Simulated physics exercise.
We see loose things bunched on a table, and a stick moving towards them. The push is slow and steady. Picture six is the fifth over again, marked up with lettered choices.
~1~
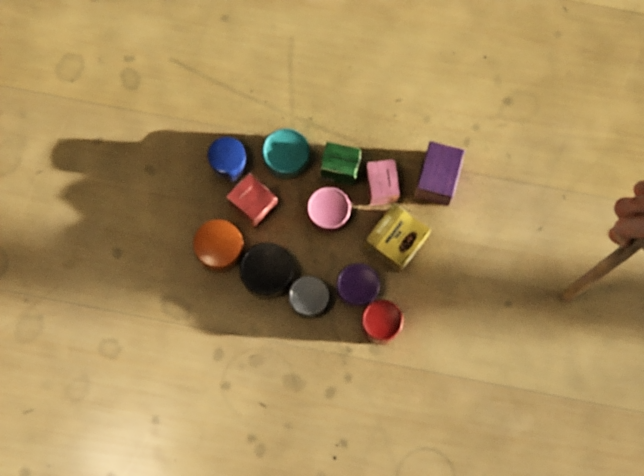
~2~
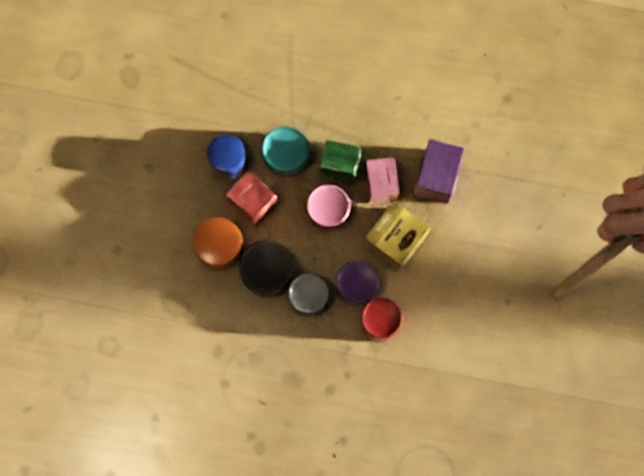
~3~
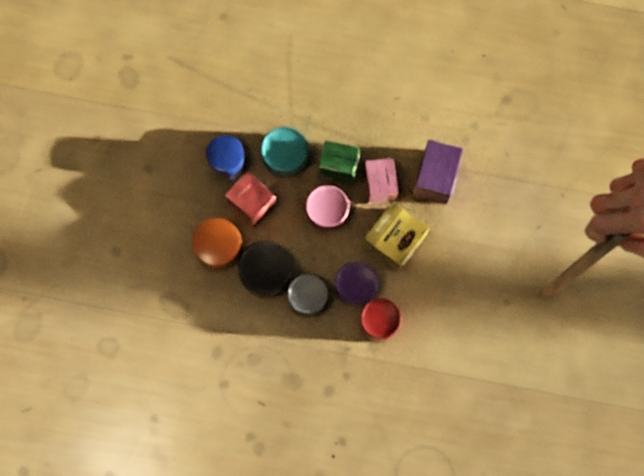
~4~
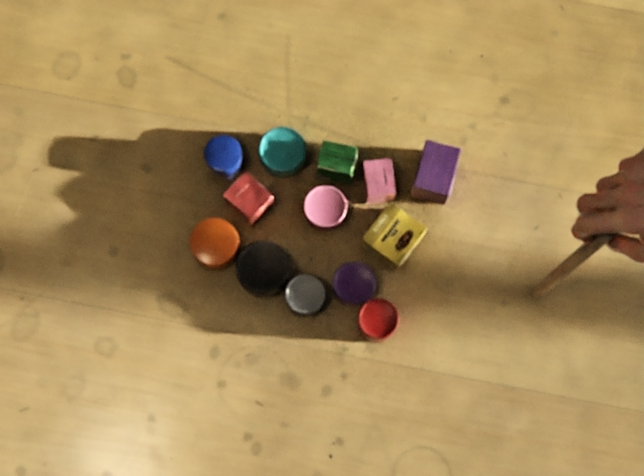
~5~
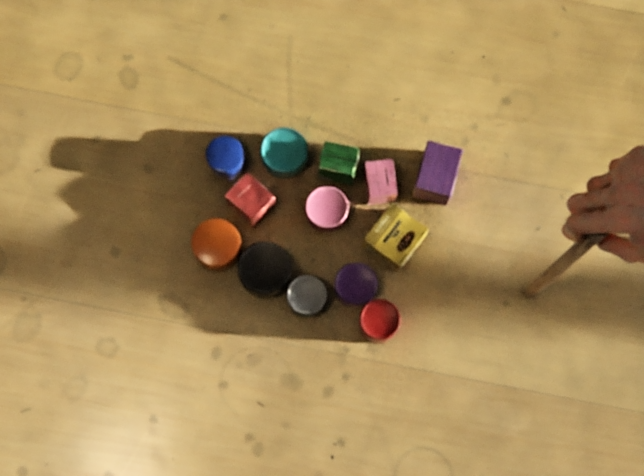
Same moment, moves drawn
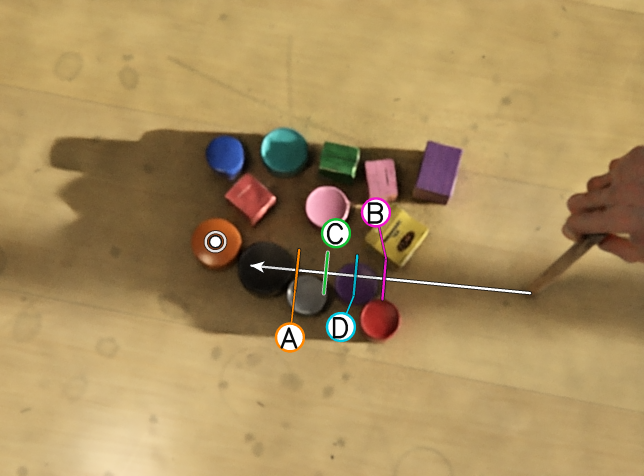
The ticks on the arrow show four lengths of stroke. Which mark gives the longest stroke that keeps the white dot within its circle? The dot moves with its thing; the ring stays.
A is the last safe stop.
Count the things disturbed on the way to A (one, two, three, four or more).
It has moved two.
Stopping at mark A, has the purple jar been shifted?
Yes.
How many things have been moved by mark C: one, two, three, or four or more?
It has moved two.
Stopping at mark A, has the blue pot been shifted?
By then, no.
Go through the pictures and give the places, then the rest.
The first picture shows pink jar (328, 210); black tub (267, 272); red packet (252, 201).
The second picture shows red packet (252, 199); green box (340, 162).
The third picture shows orange pot (218, 244); grey tub (307, 296).
The fourth picture shows turquoise tub (283, 152); blue pot (224, 158).
The fifth picture shows purple block (438, 173); pink box (380, 182); red jar (379, 321).
On the marked copy, A at (297, 270); B at (385, 278); C at (326, 273); D at (356, 276); the arrow from (530, 293) to (251, 266); the white dot at (216, 242).
Following A. Soon after the start, foot of the stick (446, 285).
Later, foot of the stick (362, 277); purple jar (341, 290); grey tub (301, 299).
In the end, foot of the stick (297, 271); purple jar (331, 299); grey tub (291, 309); the dot is still in its ring.
As for the rest, B keeps the dot in but is short; C keeps the dot in but is short; D keeps the dot in but is short.
